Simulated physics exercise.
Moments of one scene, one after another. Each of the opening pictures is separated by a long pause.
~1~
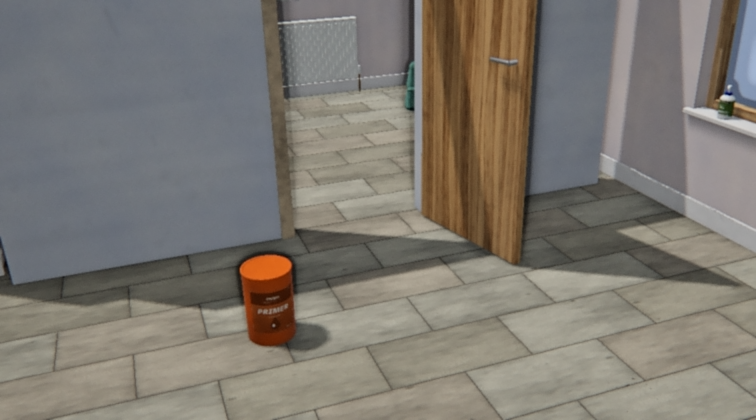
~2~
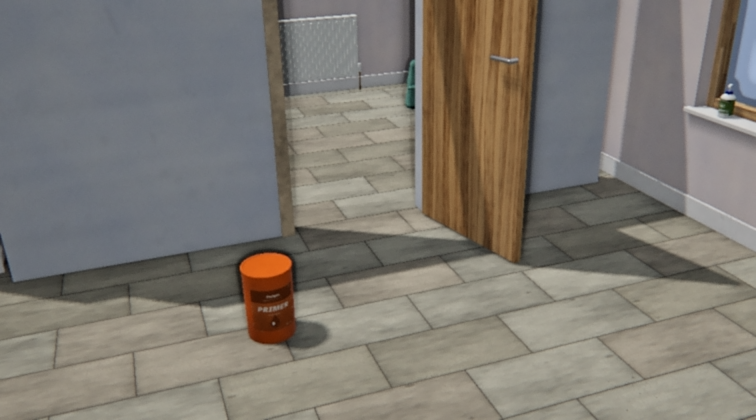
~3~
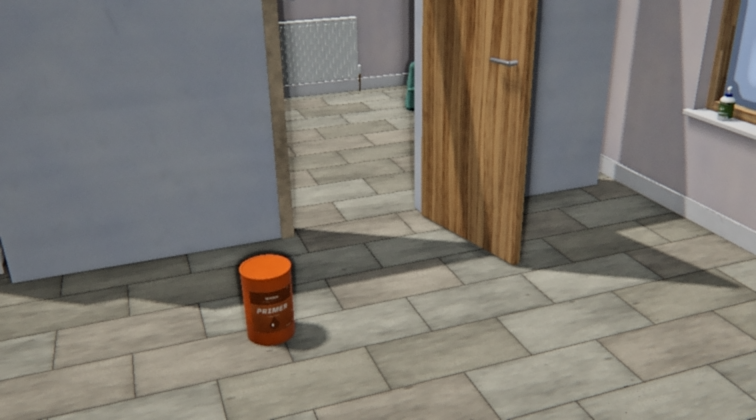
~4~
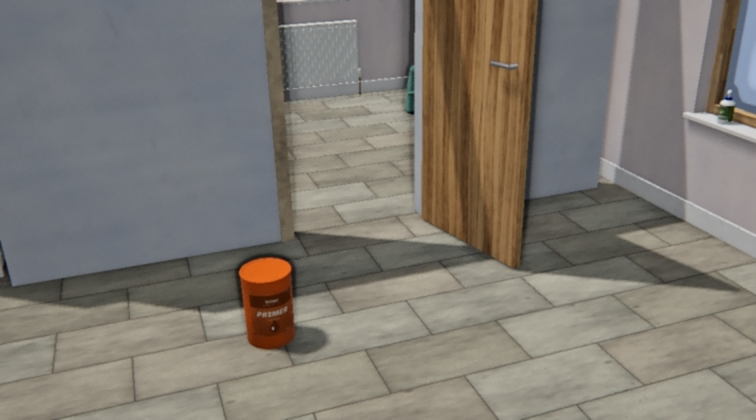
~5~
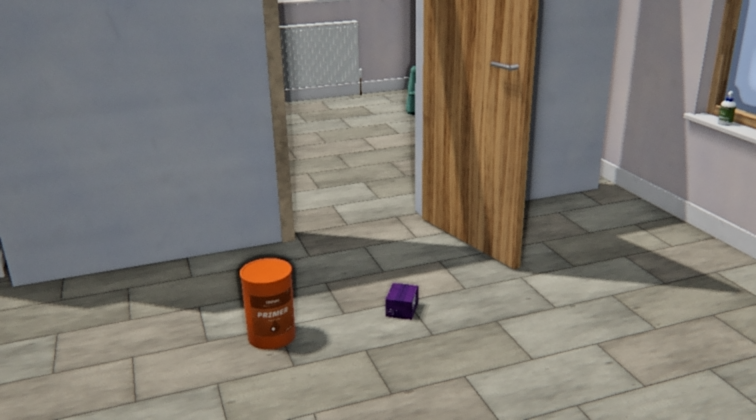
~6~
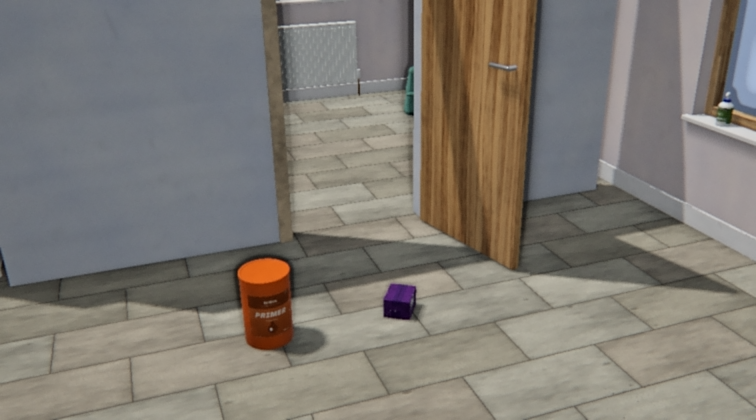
In a grey-tiled room, an orange pail labelled primer stands on the floor near a wooden door that is wide open, with a radiator visible beyond the doorway. Nothing moves at first; then a small purple box appears on the tiles right of the pail, and both sit still.
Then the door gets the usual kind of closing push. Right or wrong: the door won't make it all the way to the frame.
Wrong.
Then, 1.40 s later than the last frame, door 72° open.
Then, 2.40 s later than the last frame, door 35° open.
When it is over, door 0° open; both as before. End places, in pixels of the last picture, purple box near (400, 302).
